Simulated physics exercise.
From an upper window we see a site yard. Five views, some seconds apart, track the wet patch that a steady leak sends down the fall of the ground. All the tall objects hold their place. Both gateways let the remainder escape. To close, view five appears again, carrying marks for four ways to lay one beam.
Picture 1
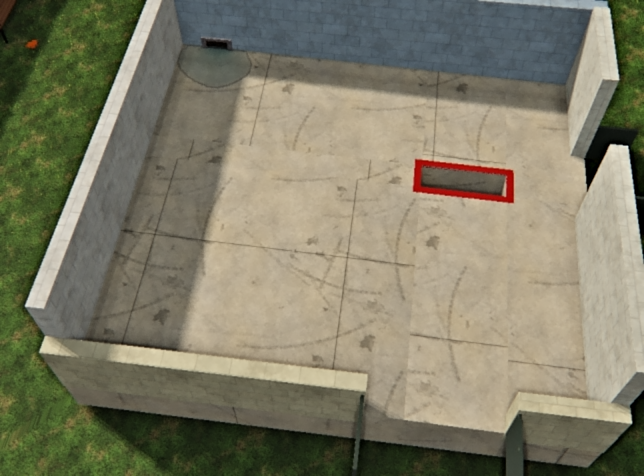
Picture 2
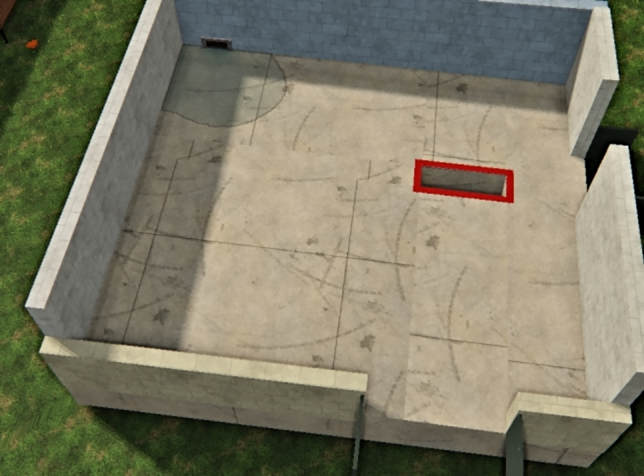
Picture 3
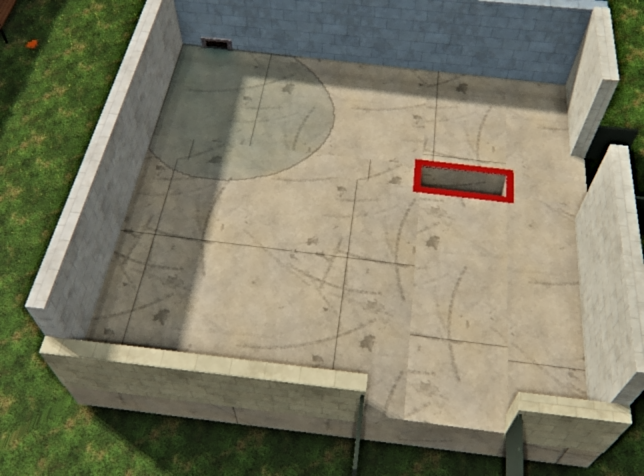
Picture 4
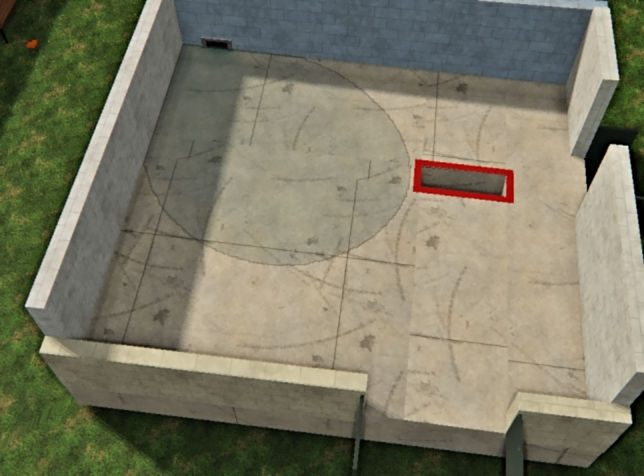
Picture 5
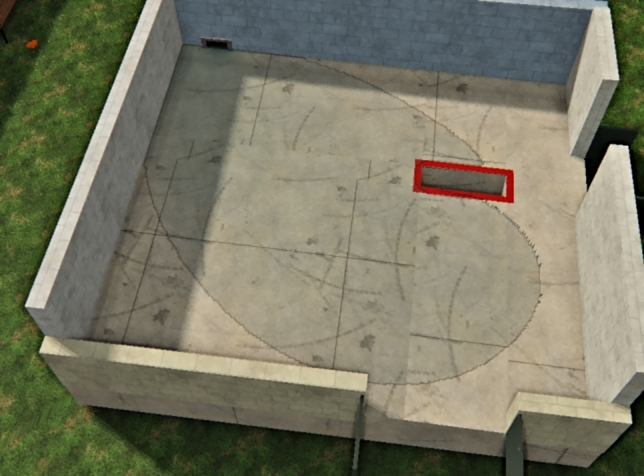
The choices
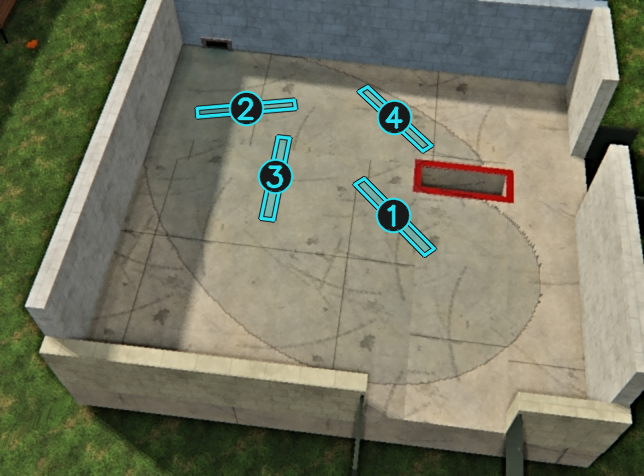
A thin sheet of water spread from an opening in the blue back wall across the walled concrete yard, widening toward the front right until it reached the red-edged drain and covered over half the floor.
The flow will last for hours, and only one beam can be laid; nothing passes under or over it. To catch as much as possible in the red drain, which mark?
2.
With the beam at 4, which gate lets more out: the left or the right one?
The left one.
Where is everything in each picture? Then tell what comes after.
Outfall at (217, 44); red drain at (464, 181); open gate at (435, 407); open gate at (572, 186); water covers 2 % of the ground and shows as far out as (202, 80); red drain still dry.
Water covers 7 % of the ground and shows as far out as (225, 121); red drain still dry.
Water covers 17 % of the ground and shows as far out as (248, 175); red drain still dry.
Water covers 33 % of the ground and shows as far out as (334, 251); red drain still dry.
Water covers 57 % of the ground and shows as far out as (469, 365); red drain taking water.
On the marked copy, 1 from (359, 181) to (429, 252); 2 from (197, 112) to (294, 104); 3 from (267, 219) to (283, 137); 4 from (363, 89) to (427, 148).
With 1, about 18 % of the stream runs into the red drain, about 80 % out by the gates.
With 2, about 23 % of the stream runs into the red drain, about 70 % out by the gates.
With 3, about 18 % of the stream runs into the red drain, about 79 % out by the gates.
With 4, about 16 % of the stream runs into the red drain, about 82 % out by the gates.
